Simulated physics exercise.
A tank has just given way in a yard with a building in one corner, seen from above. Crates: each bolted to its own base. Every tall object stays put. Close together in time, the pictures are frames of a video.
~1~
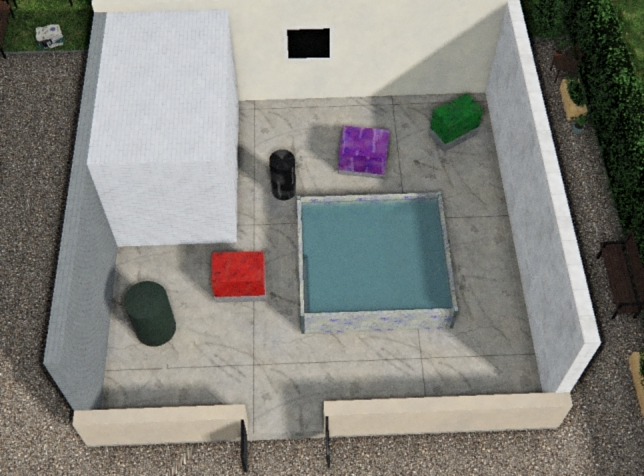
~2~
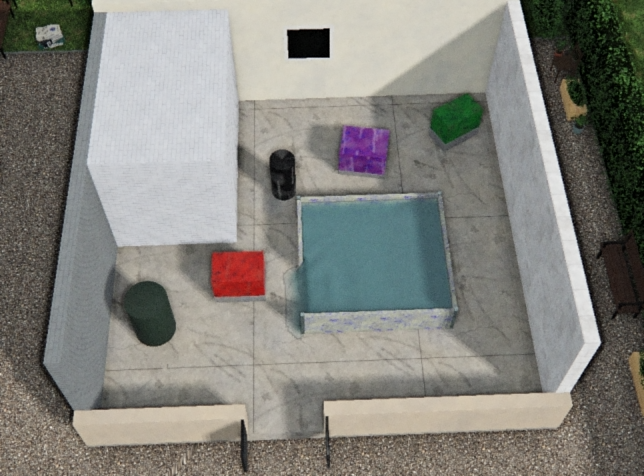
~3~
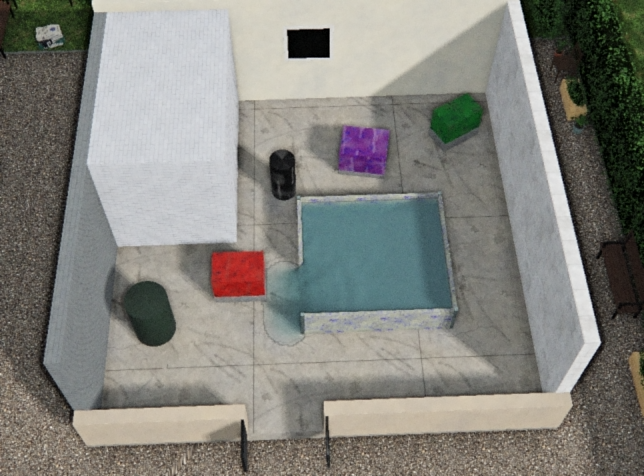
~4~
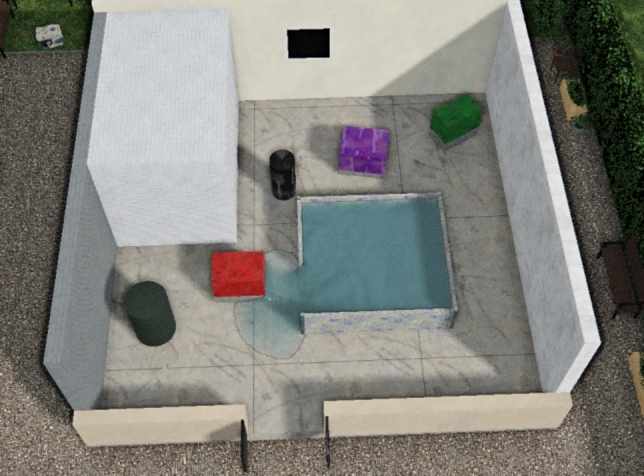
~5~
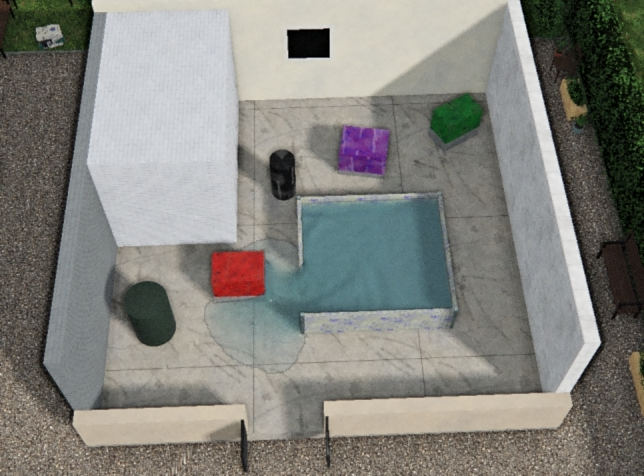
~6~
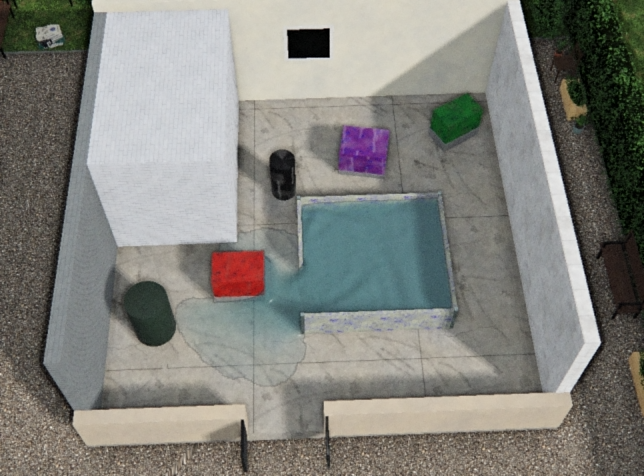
A walled, paved yard with a pale block-shaped building in its upper left corner is seen from high above by a still camera. An open square tank of blue-green water stands right of centre, with a red box and dark green cylinder to its left, and black, purple and green objects behind it. Water pours from the tank's lower left side, then spreads leftward and forward in a thin, rounded sheet below the unmoving red box.
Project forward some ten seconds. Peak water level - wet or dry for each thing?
In the end the green crate will be out of the flood. The purple crate will be out of the flood. The red crate will be reached by the flood.
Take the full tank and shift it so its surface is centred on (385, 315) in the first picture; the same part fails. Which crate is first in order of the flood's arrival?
The one in red.
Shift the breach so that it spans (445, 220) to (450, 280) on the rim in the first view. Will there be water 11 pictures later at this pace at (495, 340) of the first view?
Swamped.
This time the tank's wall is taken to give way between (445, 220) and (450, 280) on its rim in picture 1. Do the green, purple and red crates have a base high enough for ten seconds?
As I read it, the green one gets reached; the purple one gets reached; finally the red one is never reached.
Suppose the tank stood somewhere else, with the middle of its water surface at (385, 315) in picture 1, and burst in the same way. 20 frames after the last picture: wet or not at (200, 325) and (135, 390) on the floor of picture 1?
In turn: Flooded, wet.
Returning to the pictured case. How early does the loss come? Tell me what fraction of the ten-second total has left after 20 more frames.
Working it through, I arrive at 10 per cent.
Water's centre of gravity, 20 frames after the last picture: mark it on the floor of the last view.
Centre of mass: Roughly (287, 289).
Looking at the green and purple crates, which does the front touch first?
It's the crate marked purple.
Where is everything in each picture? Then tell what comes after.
The first frame shows still water in the open tank at (374, 254).
In the second frame, water pours out at (304, 297) and has run to (295, 271).
In the third frame, water pours out at (304, 297) and has run to (267, 275).
In the fourth frame, the front is at (241, 326), out from the gap at (304, 297).
In the fifth frame, water pours out at (304, 297) and has run to (212, 325).
In the sixth frame, the front is at (182, 326), out from the gap at (304, 297).
A moment on, water covers 25 % of the floor; the green crate not reached, the purple crate not reached, the red crate water round its plinth.
Next, water covers 35 % of the floor; the green crate not reached, the purple crate water round its plinth, the red crate water round its plinth.
Then, water covers 45 % of the floor; the green crate not reached, the purple crate water round its plinth, the red crate water round its plinth.
Later, water covers 65 % of the floor; the green crate water round its plinth, the purple crate water round its plinth, the red crate water round its plinth.
In the end, water covers 95 % of the floor; the green crate stayed above the water, the purple crate stayed above the water, the red crate was topped.
